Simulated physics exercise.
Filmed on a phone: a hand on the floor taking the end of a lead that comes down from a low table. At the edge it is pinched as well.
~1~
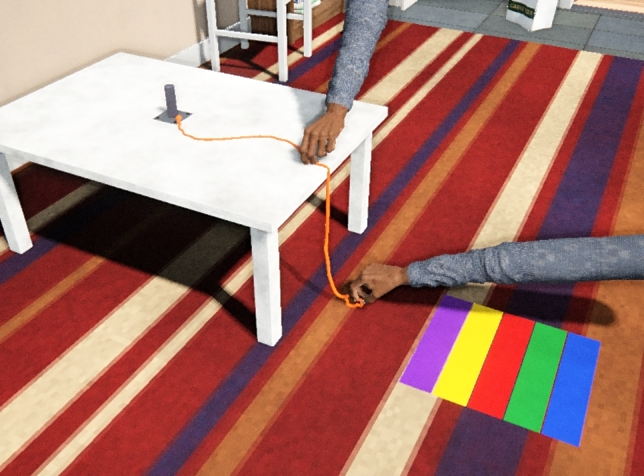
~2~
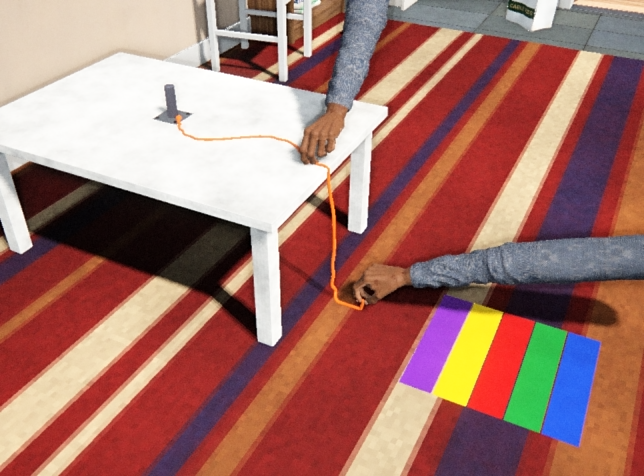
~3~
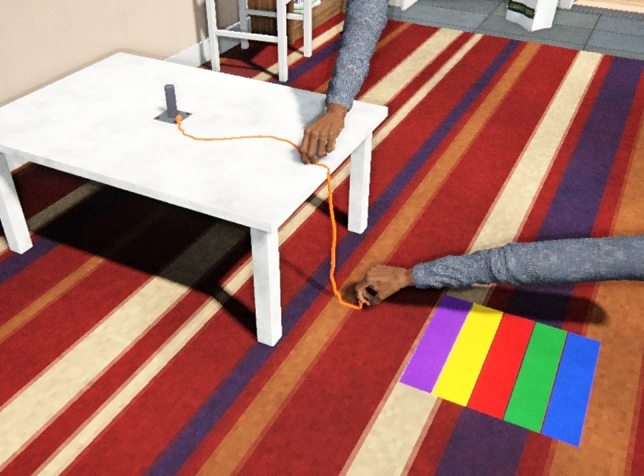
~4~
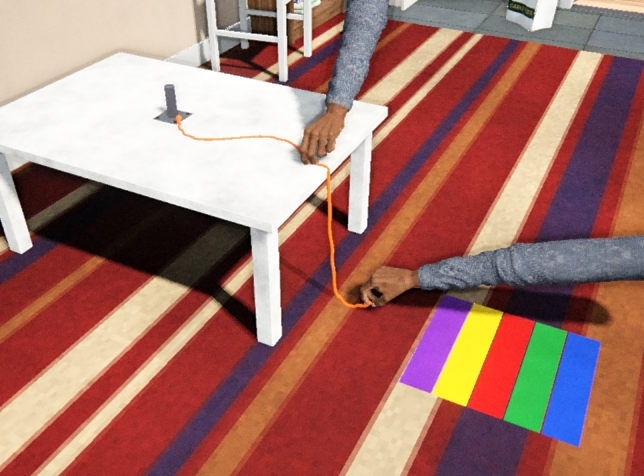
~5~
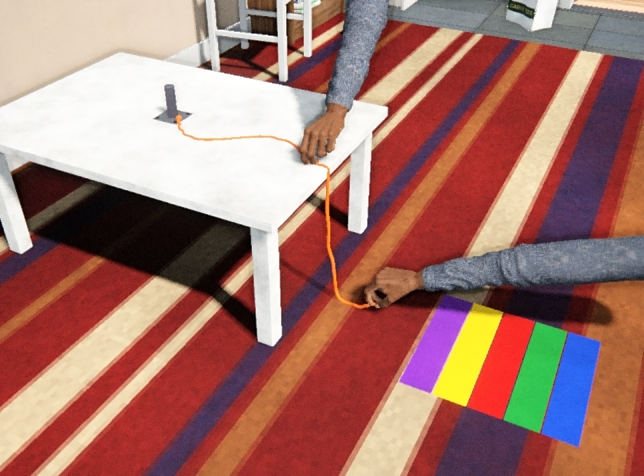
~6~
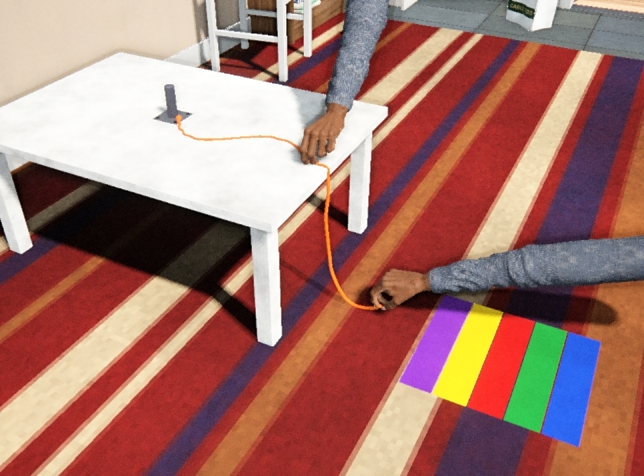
In a room with a red, orange, cream and purple striped carpet, the view looks down on a low white table. An orange lead runs from a small grey post, under a grey-sleeved hand at the table's edge, to another hand on the floor, left of purple, yellow, red, green and blue strips. The lower hand draws the lead's end slightly right, while the upper hand and camera stay still.
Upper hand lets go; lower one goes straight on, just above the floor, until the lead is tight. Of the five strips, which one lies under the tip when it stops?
The red strip.
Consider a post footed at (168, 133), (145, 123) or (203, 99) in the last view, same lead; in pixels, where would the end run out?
The places come out near (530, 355), (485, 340) and (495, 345).
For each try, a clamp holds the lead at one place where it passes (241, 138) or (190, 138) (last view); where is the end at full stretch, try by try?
The two answers, in sequence: (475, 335) and (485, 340).
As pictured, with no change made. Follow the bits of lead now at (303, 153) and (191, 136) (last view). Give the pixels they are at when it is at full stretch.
First one close to (330, 165), second close to (217, 129).
Soon after, end near (441, 325); over purple.
After that, end near (481, 338); over yellow.
At the stop, end near (505, 346); over red. It halts on the red strip.
